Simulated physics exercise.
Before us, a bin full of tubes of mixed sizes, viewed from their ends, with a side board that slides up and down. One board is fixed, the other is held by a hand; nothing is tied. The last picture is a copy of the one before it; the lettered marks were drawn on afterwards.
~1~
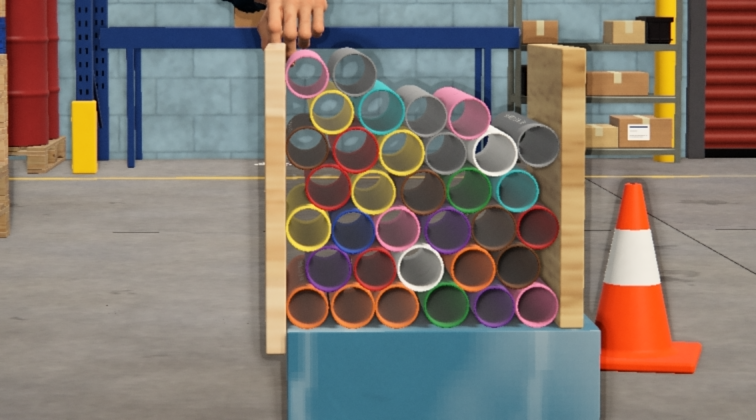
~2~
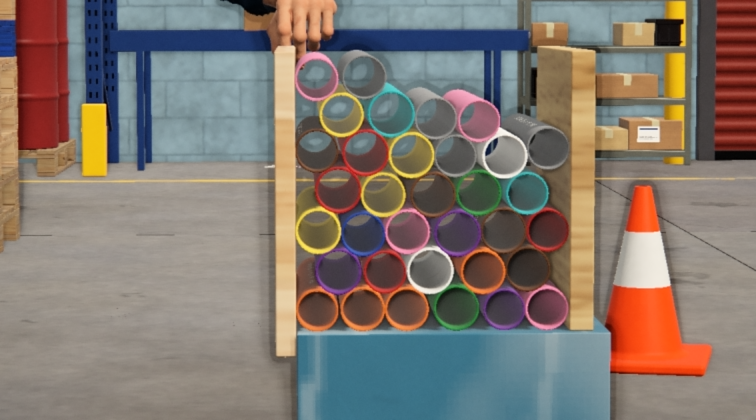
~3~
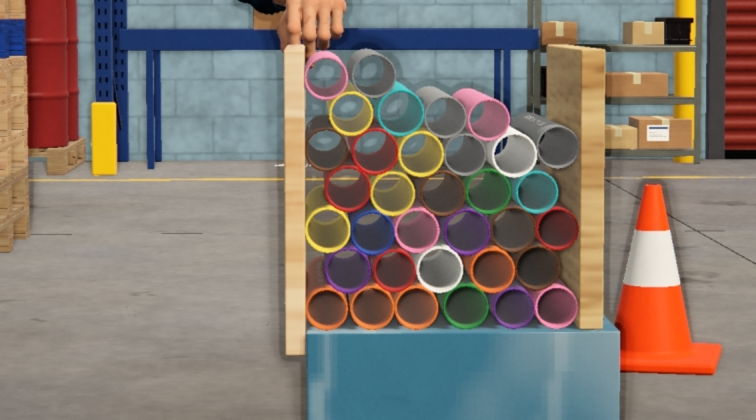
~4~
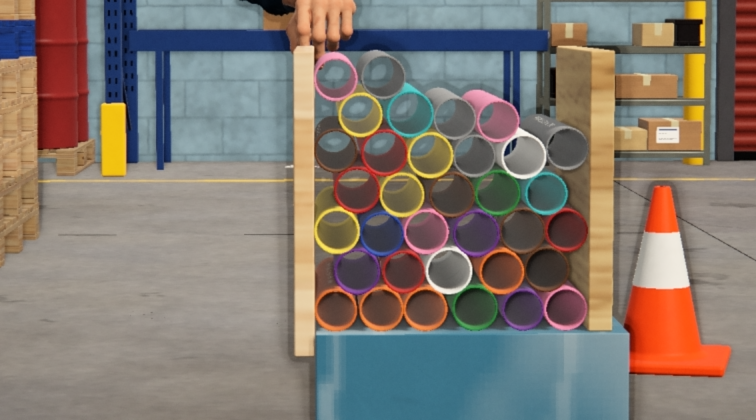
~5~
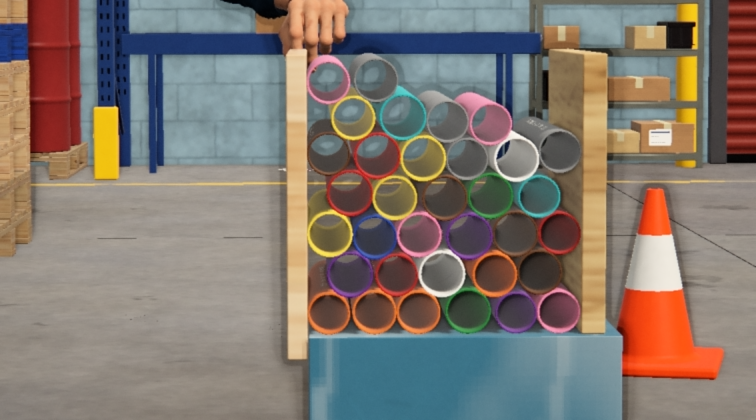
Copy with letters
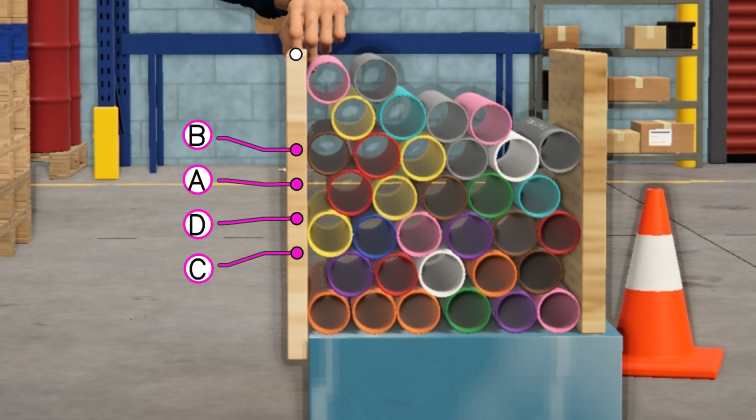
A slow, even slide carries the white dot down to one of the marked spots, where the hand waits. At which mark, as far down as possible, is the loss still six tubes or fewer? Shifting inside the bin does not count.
Mark C is as low as it can go.
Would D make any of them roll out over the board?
Yes.
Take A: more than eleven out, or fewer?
At A, fewer than eleven.
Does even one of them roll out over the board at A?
Yes.
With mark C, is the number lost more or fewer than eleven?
Fewer than eleven.
On the marked copy, A at (296, 184); B at (296, 150); C at (297, 253); D at (296, 218); the white dot at (295, 54).
With C. Early on, top of the board (307, 140).
Further on, top of the board (307, 235).
At the end, top of the board (307, 252), four out over the board.
As for the rest, A one out over the board; B one out over the board; D four out over the board.
